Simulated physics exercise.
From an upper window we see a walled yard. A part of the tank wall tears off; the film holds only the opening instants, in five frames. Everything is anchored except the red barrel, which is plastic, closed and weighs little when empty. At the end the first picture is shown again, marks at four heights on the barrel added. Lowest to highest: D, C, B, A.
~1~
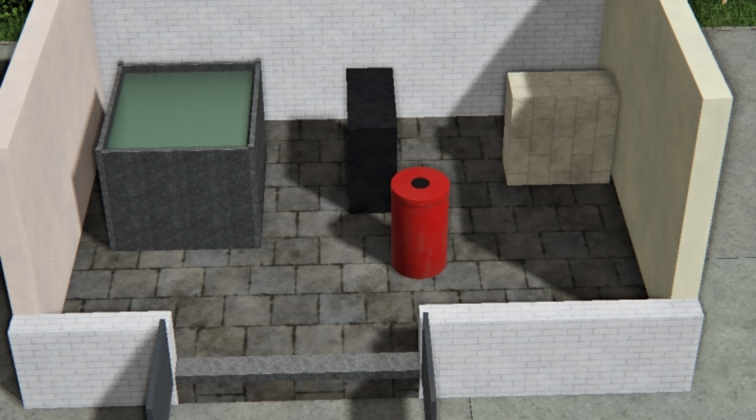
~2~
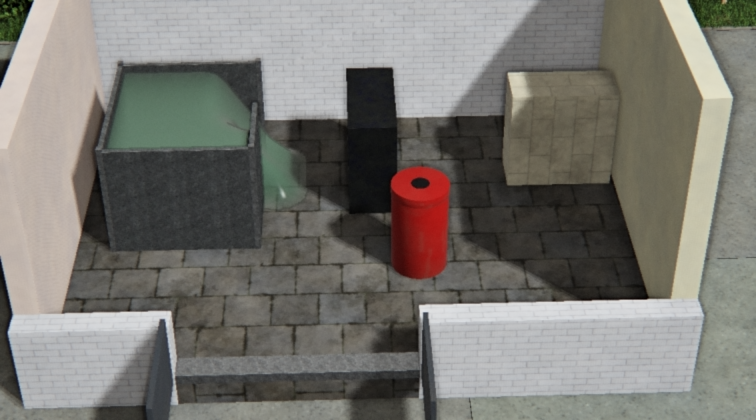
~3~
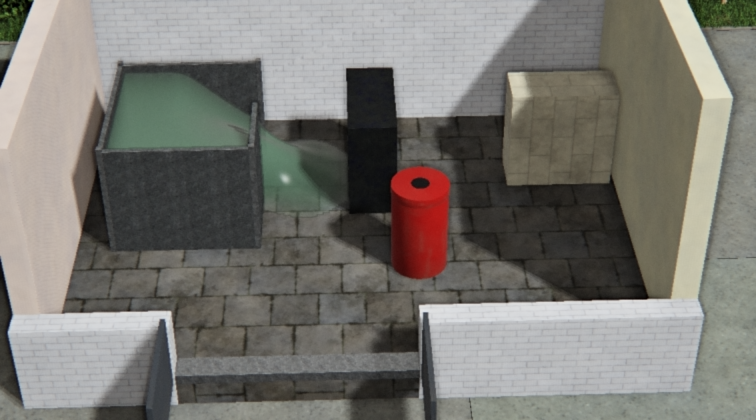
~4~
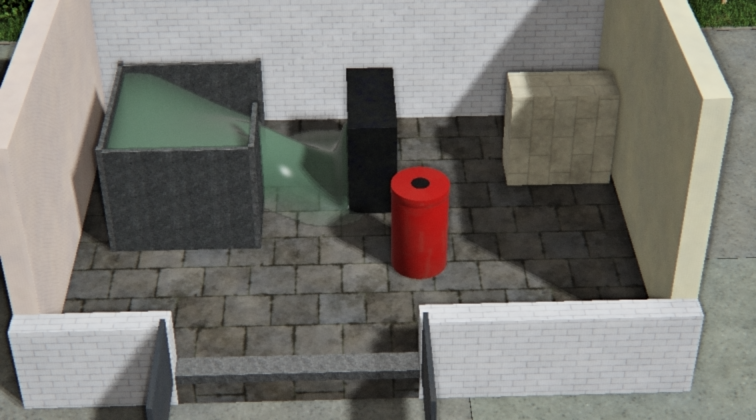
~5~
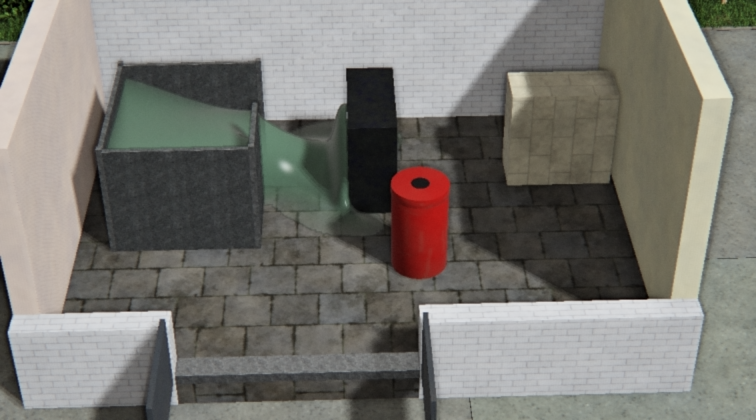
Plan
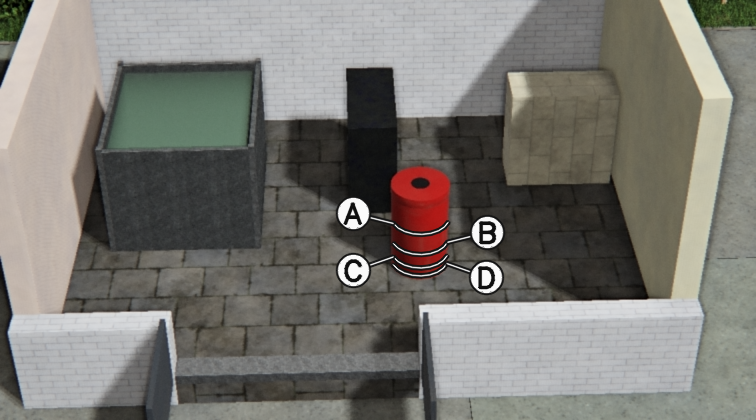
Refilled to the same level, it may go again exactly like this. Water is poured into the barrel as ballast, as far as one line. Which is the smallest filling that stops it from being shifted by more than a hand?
The answer is level C.
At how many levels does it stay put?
Three of them.
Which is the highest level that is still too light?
That would be D.
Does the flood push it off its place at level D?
Yes, it does.
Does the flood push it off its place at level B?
No, that is safe.
In white, A at (421, 234); B at (421, 254); C at (421, 268); D at (421, 275); from the bottom up D, C, B, A.
For level A, it does not move.
For level B, it does not move.
For level C, it does not move.
For level D, it is pushed about 3 times its own width away.
